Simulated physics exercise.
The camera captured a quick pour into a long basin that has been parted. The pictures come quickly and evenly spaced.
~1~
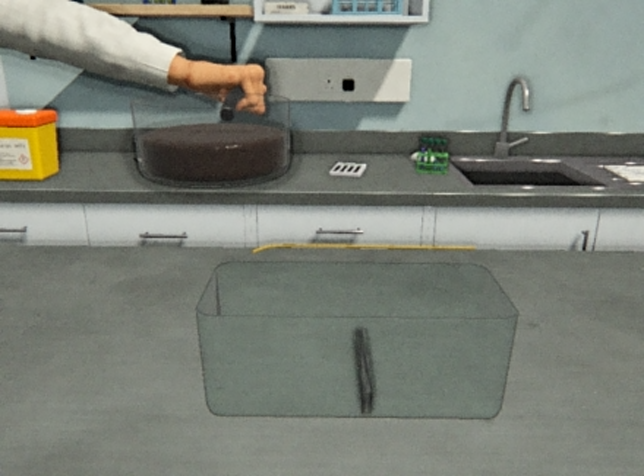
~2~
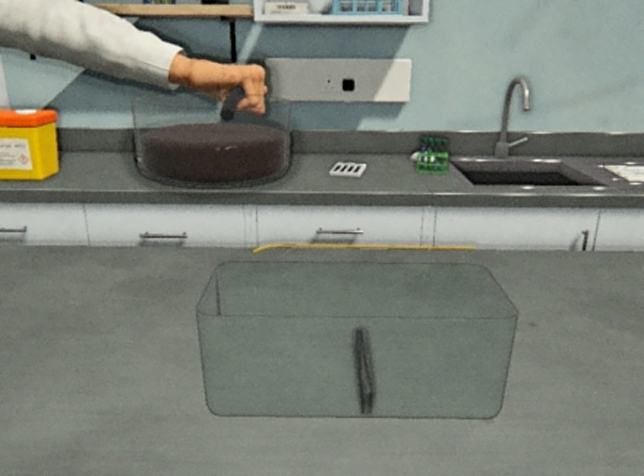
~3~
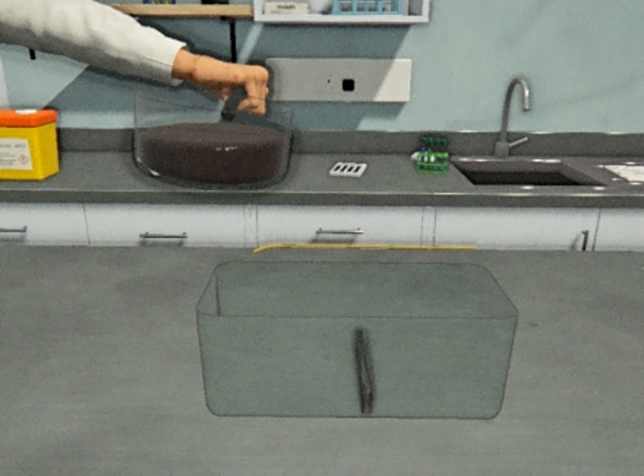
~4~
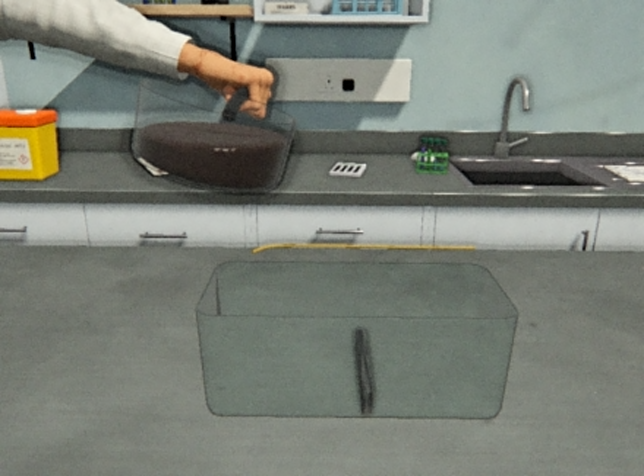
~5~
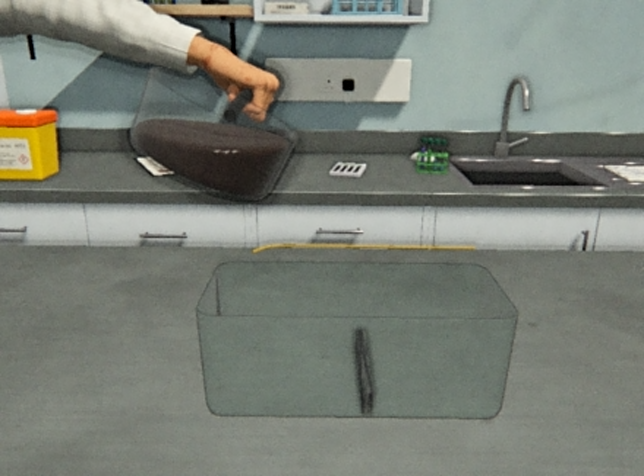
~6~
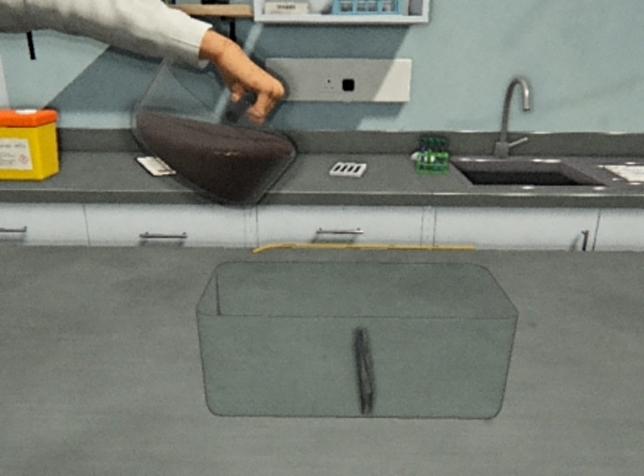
A hand tilts a clear container of dark brown coffee rightward above a grey counter.
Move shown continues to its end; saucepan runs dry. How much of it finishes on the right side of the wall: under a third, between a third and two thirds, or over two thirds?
Under a third.
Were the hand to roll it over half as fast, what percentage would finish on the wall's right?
I'd estimate some 20 percent.
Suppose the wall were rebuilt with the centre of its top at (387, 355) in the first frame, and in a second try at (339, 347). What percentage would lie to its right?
Note: Roughly 20 % in case one, 30 % in case two.
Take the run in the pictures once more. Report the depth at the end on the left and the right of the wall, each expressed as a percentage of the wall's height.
On the left 70 %, on the right 20 %.
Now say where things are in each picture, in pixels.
It leans 0°; its right rim is at (289, 102); the coffee meets the walls at (144, 133) and (287, 134); the long basin's rim runs from (208, 287) to (501, 290); the wall's top is at (364, 359), in the first frame.
It leans 2°; its right rim is at (290, 105); the coffee meets the walls at (144, 132) and (287, 134), in the second frame.
It leans 7°; its right rim is at (292, 112); the coffee meets the walls at (143, 131) and (287, 136), in the third frame.
It leans 15°; its right rim is at (295, 123); the coffee meets the walls at (143, 128) and (288, 139), in the fourth frame.
It leans 25°; its right rim is at (296, 139); the coffee meets the walls at (139, 123) and (290, 142), in the fifth frame.
It leans 38°; its right rim is at (293, 156); the coffee meets the walls at (140, 114) and (293, 146), in the sixth frame.
A moment on, the saucepan is tipped on its side and 22 per cent is still to pour, 19 is left of the wall and 0 right of it.
Next, the saucepan is tipped right over and 7 per cent is still to pour, 79 is left of the wall and 5 right of it.
Then the saucepan is tipped right over and 1 per cent is still to pour, 75 is left of the wall and 14 right of it.
Later the saucepan is tipped right over and 0 per cent is still to pour, 77 is left of the wall and 17 right of it.
In the end 77 per cent lies left of the wall, 18 right of it and 5 outside.
